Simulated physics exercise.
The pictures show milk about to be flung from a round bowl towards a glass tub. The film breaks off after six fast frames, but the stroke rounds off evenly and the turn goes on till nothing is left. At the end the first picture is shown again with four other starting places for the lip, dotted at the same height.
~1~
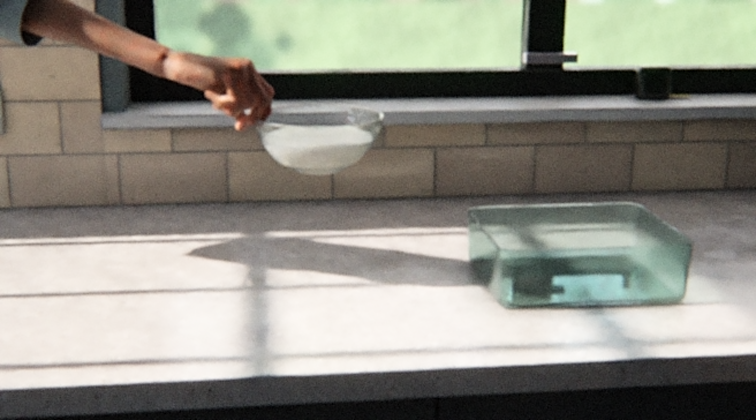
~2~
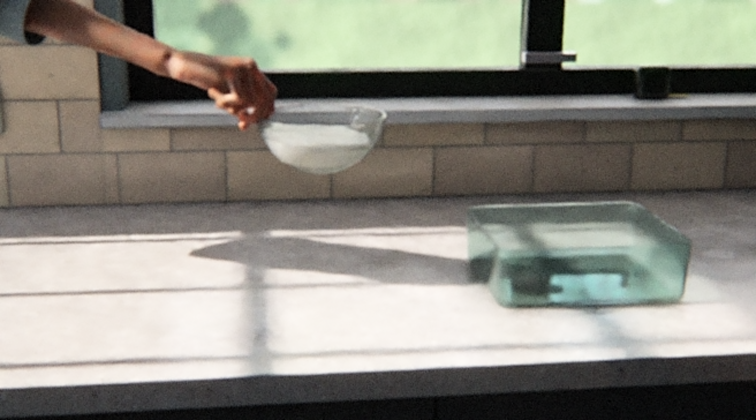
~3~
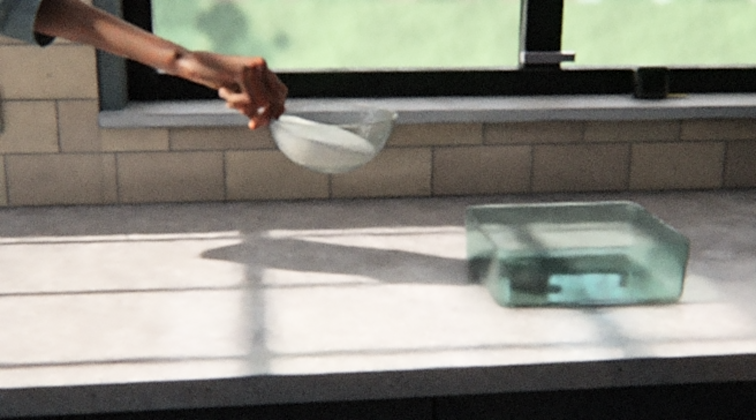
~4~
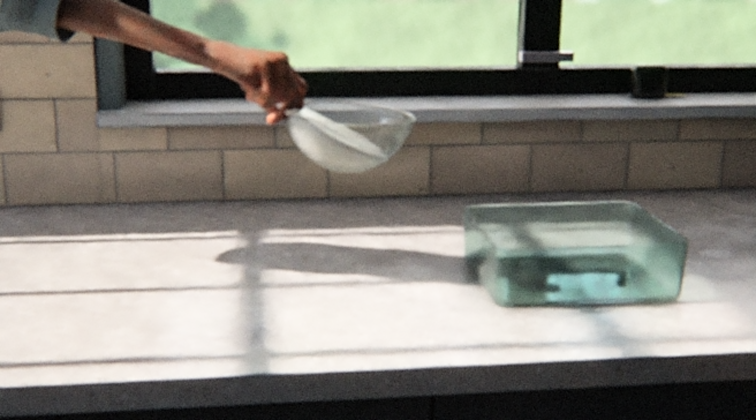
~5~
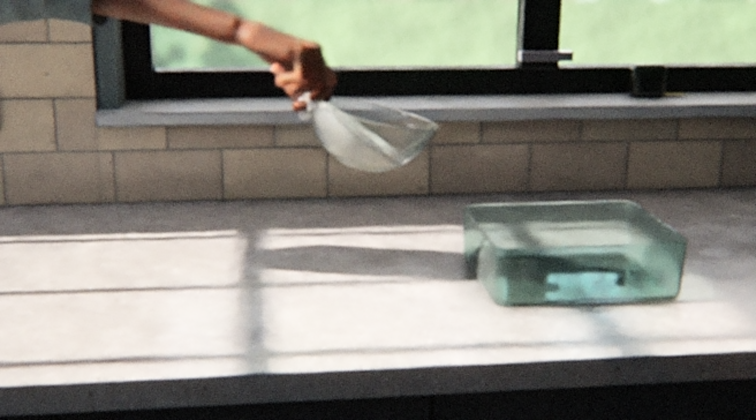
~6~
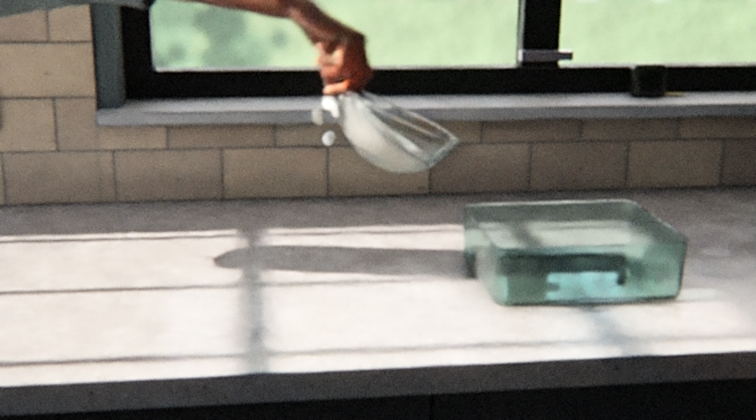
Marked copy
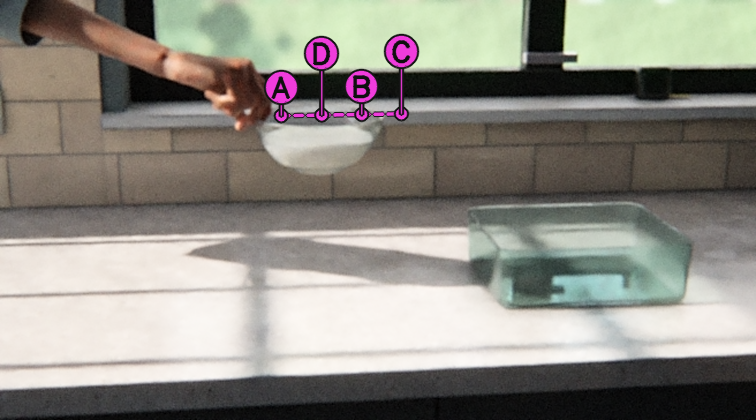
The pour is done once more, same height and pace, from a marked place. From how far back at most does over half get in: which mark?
Take D.
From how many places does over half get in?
Three of the four.
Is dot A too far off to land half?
Yes, that goes wrong.
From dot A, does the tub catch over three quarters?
No, it does not.
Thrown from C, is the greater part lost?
No, that is safe.
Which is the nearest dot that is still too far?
That is dot A.
On the marked copy, A at (281, 115); B at (361, 114); C at (401, 113); D at (321, 115).
With A, about 31 % lands in the tub, 60 % falls short and 8 % goes beside or beyond.
With B, about 70 % lands in the tub, 8 % falls short and 22 % goes beside or beyond.
With C, about 79 % lands in the tub, 10 % falls short and 11 % goes beside or beyond.
With D, about 62 % lands in the tub, 24 % falls short and 13 % goes beside or beyond.
